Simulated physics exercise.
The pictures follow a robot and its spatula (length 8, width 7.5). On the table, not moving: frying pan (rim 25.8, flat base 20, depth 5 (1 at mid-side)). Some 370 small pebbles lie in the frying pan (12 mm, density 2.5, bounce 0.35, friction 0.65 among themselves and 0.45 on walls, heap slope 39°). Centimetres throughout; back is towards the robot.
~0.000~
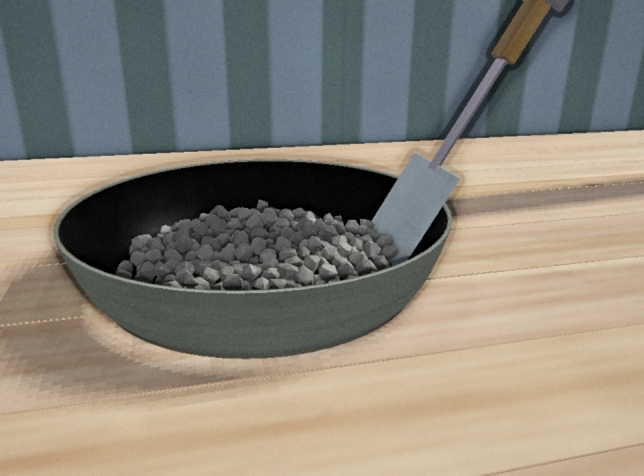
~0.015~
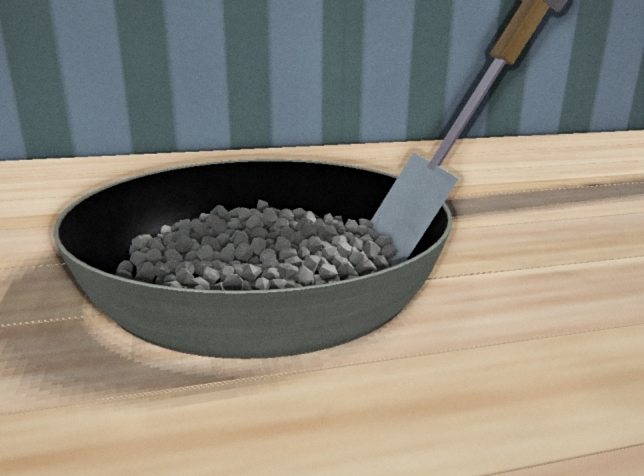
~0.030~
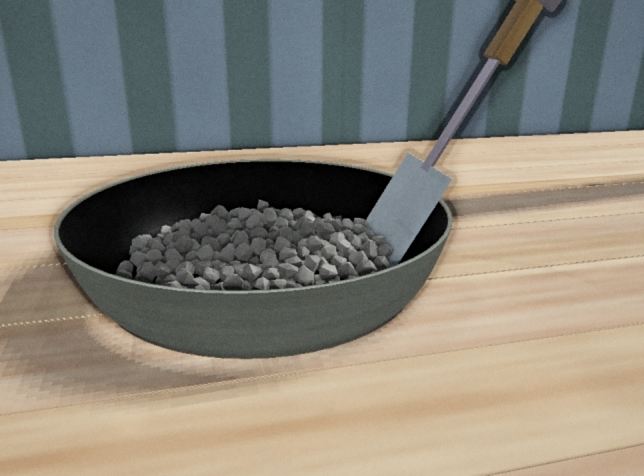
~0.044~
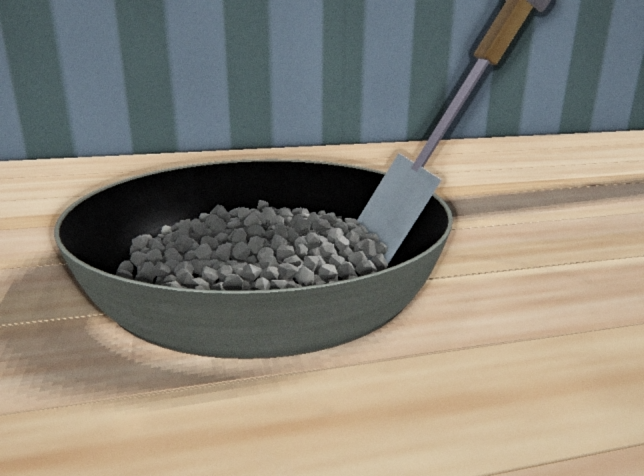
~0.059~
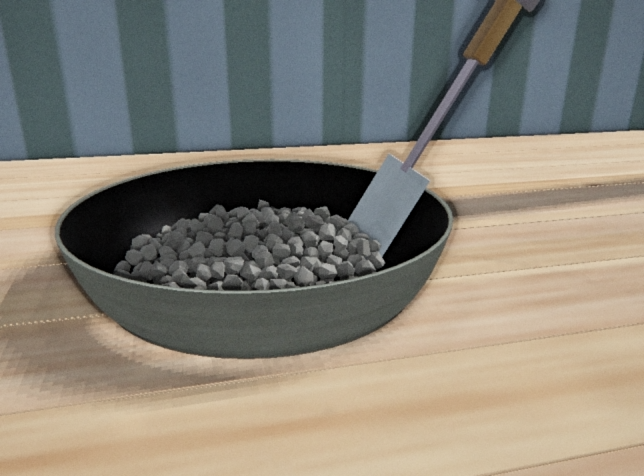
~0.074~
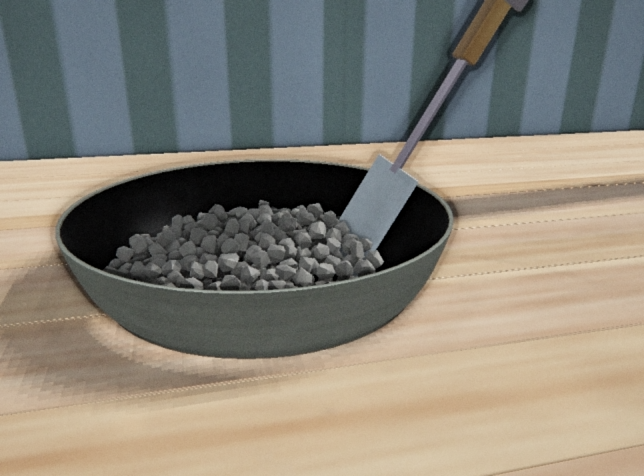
A grey spatula with a wooden handle, held at a slant by something mostly out of view, slides a short way left inside the pan, nudging the nearby grey pebbles leftward. The dark pan, with its grey-green outside, sits still on a pale wooden table, pebbles heaped inside. Behind it stands a blue-and-green striped wall, all seen from slightly above by an unmoving camera.
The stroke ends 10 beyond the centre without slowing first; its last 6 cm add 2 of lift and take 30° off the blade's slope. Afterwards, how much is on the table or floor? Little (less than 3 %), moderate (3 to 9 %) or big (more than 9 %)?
On the table or floor the share is moderate, 3 to 9 %.
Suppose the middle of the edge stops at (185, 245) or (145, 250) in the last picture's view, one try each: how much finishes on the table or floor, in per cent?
About 0 and 0 per cent.
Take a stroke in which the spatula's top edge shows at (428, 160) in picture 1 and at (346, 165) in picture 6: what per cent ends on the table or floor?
About 25 per cent.
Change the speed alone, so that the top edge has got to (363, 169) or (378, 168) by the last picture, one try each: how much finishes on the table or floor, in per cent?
About 15 and 10 per cent.
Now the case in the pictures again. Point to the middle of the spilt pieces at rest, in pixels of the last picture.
At about (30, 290).
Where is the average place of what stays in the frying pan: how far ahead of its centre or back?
Roughly 5.0 cm ahead.
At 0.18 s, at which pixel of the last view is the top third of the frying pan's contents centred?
At about (184, 243).
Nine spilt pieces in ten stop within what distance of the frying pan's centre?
About 20 cm.
After 0.18 s, sloping 59°, highest piece 6 above the table; 371 in the frying pan.
After 0.28 s, sloping 49°, highest piece 6 above the table; 370 in the frying pan, 1 on the blade or in flight.
After 0.53 s, sloping 29°, highest piece 7 above the table; 350 in the frying pan, 20 on the table or floor, 1 on the blade or in flight.
After 1.58 s, sloping 29°, highest piece 7 above the table; 349 in the frying pan, 22 on the table or floor.
At rest, 349 in the frying pan, 22 on the table or floor. That is 6 % on the table or floor.
